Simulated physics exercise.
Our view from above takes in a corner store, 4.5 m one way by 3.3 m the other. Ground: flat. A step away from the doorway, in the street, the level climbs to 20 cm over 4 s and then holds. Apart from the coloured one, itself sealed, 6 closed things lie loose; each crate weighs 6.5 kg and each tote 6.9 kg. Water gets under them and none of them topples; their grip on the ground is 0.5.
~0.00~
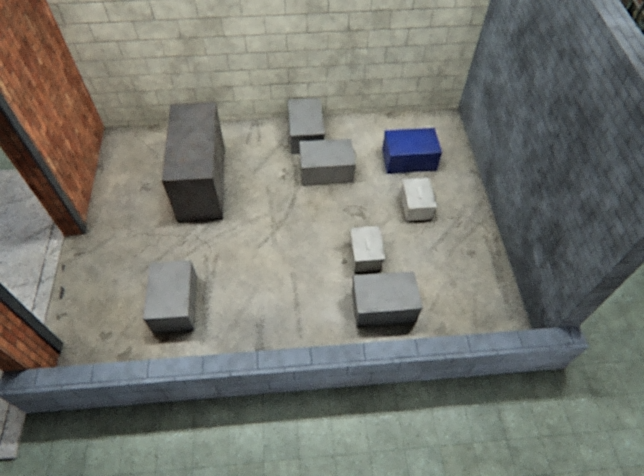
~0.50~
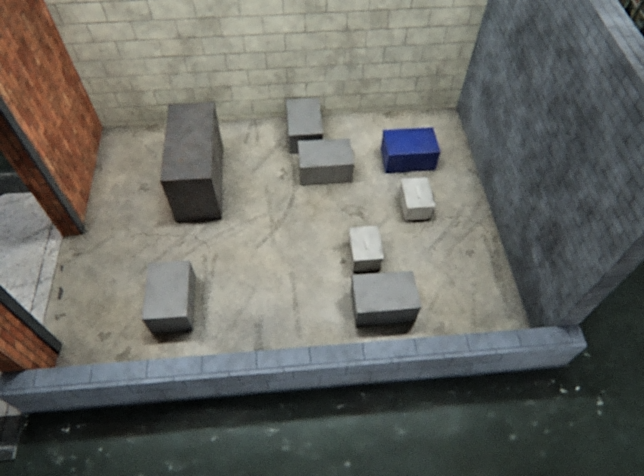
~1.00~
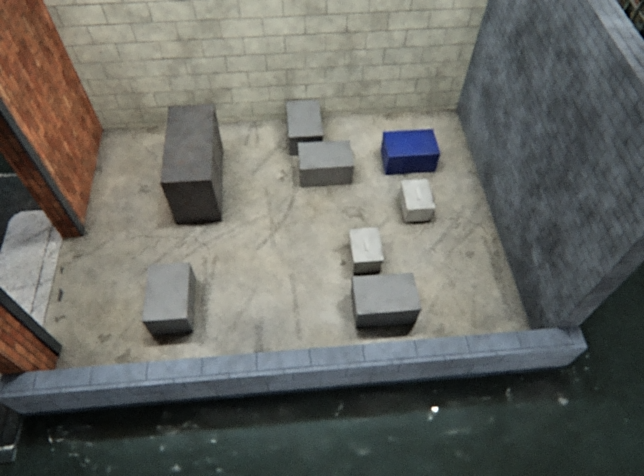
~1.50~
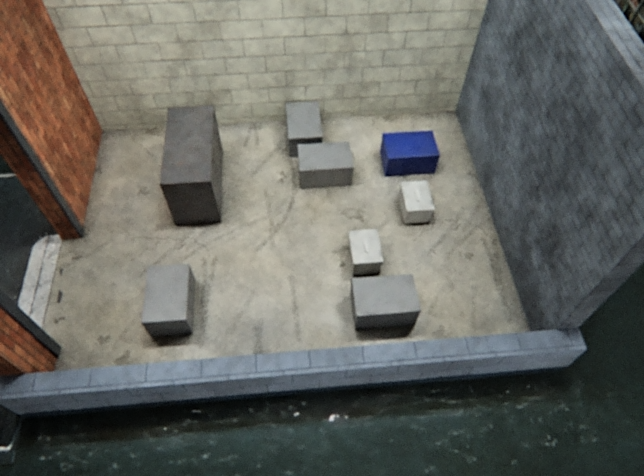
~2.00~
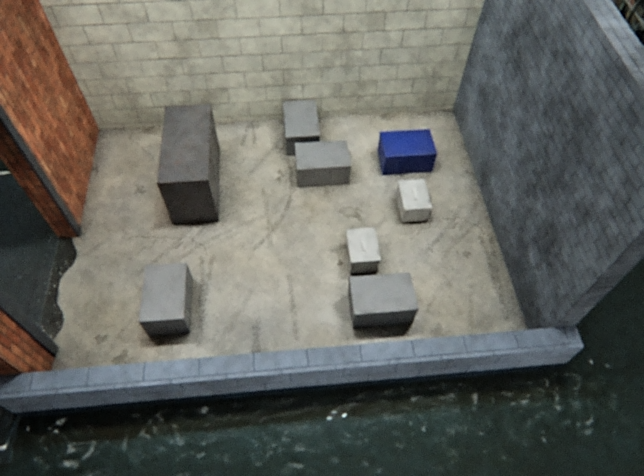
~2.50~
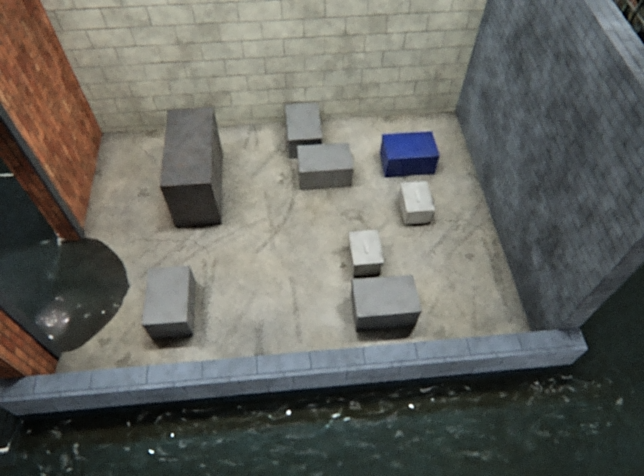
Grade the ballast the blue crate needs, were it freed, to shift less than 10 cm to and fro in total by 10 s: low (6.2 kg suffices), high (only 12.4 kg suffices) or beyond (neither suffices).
Grade: Beyond.
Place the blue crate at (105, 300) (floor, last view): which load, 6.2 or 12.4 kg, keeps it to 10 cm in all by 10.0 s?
Well, no option works.
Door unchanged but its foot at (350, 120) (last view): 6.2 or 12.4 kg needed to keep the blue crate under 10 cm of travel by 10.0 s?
In that case neither load is enough.
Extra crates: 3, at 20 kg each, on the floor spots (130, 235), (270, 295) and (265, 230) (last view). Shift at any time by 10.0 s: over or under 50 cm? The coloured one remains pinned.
In the order given, within the mark, then beyond the mark, and last within the mark.
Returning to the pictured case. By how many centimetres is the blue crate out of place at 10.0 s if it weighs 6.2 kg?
Roughly 120 cm.
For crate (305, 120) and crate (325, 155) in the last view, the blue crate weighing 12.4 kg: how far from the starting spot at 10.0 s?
30 cm and 30 cm respectively.
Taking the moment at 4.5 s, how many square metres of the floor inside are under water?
Roughly 5.5 m2 of it is wet.
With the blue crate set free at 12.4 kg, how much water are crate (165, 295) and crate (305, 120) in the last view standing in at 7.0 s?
Roughly 8 and 1 cm.
After 3.5 s the blue crate would be 0 cm from its start with 6.2 kg and 0 cm from its start with 12.4 kg; 0 cm of water round it then.
After 4.5 s the blue crate would be 0 cm from its start with 6.2 kg and 0 cm from its start with 12.4 kg; 0 cm of water round it then.
After 7.0 s the blue crate would be 54 cm from its start with 6.2 kg and 2 cm from its start with 12.4 kg; 3 cm of water round it then.
After 10.0 s the blue crate would be 121 cm from its start with 6.2 kg and 85 cm from its start with 12.4 kg; 11 cm of water round it then.
